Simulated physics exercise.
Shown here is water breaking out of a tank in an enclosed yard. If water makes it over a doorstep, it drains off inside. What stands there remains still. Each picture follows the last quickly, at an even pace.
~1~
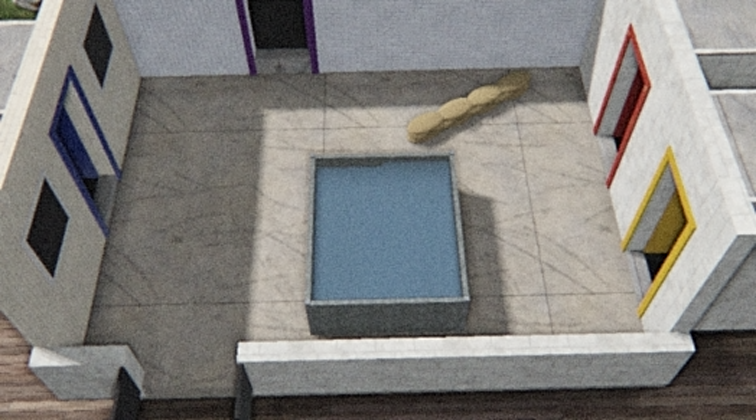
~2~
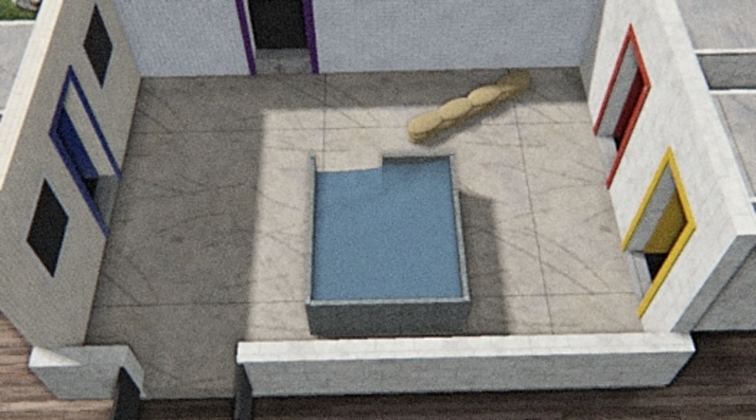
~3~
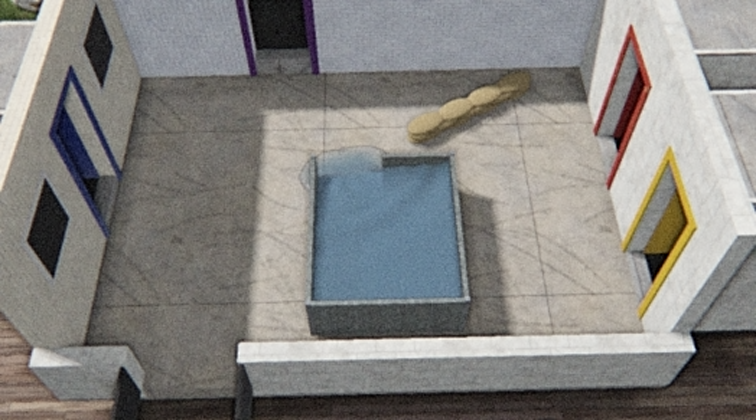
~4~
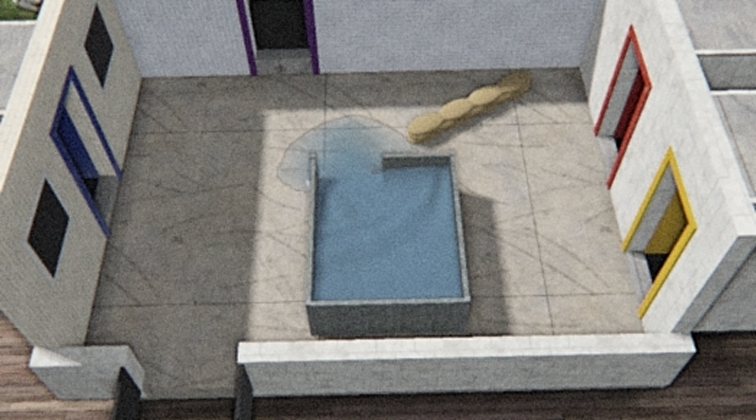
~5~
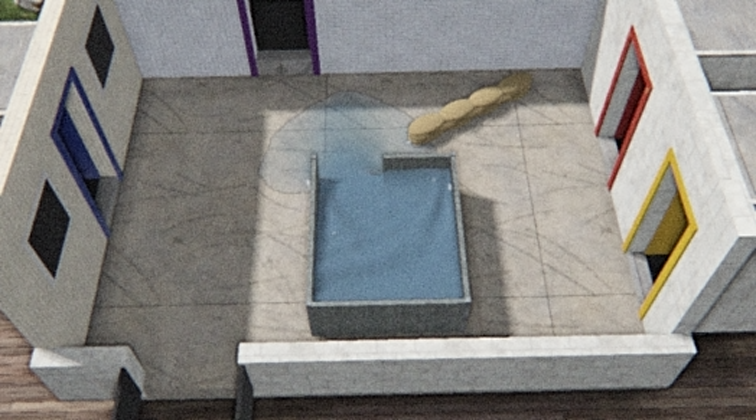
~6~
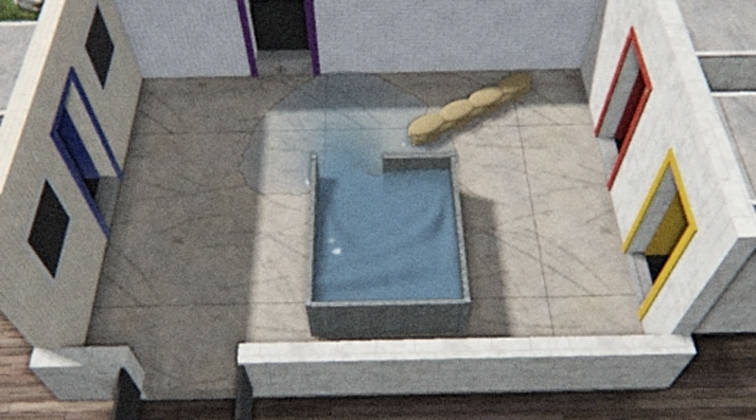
A tank of blue water sat still in a walled yard, then a gap opened in its far side and water poured out, spreading across the floor toward the back wall.
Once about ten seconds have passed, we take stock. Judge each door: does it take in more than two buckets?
One by one: Blue door: Not beyond two buckets; yellow door: Not beyond two buckets; red door: Not beyond two buckets; purple door: Not beyond two buckets.
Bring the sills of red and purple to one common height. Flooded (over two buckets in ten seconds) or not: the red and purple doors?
Then: Red is under, purple passes that mark.
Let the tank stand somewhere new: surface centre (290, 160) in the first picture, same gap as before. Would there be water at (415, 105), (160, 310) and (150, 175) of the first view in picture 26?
As listed: Reached, reached, reached.
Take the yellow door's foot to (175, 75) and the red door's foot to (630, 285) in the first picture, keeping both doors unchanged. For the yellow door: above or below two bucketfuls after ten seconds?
Yellow: Exceeds it.
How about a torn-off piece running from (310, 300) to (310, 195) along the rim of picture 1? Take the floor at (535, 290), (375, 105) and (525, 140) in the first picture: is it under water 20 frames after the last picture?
Untouched, untouched, untouched.
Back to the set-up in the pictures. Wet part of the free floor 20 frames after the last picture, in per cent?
That comes to about 45 per cent.
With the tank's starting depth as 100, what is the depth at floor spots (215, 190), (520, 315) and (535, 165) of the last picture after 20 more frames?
In order: About 2, 0 and 0 in a hundred.
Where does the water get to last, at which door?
Answer - the yellow door.
A moment on, water covers 25 % of the floor; the blue door not reached, the yellow door not reached, the red door not reached, the purple door wet at the sill, nothing in.
Next, water covers 30 % of the floor; the blue door not reached, the yellow door not reached, the red door not reached, the purple door wet at the sill, nothing in.
Then, water covers 45 % of the floor; the blue door wet at the sill, nothing in, the yellow door not reached, the red door wet at the sill, nothing in, the purple door wet at the sill, nothing in.
Later, water covers 90 % of the floor; the blue door wet at the sill, nothing in, the yellow door wet at the sill, nothing in, the red door wet at the sill, nothing in, the purple door wet at the sill, nothing in.
In the end, water covers 90 % of the floor; the blue door wet at the sill, nothing in, the yellow door wet at the sill, nothing in, the red door wet at the sill, nothing in, the purple door wet at the sill, nothing in.
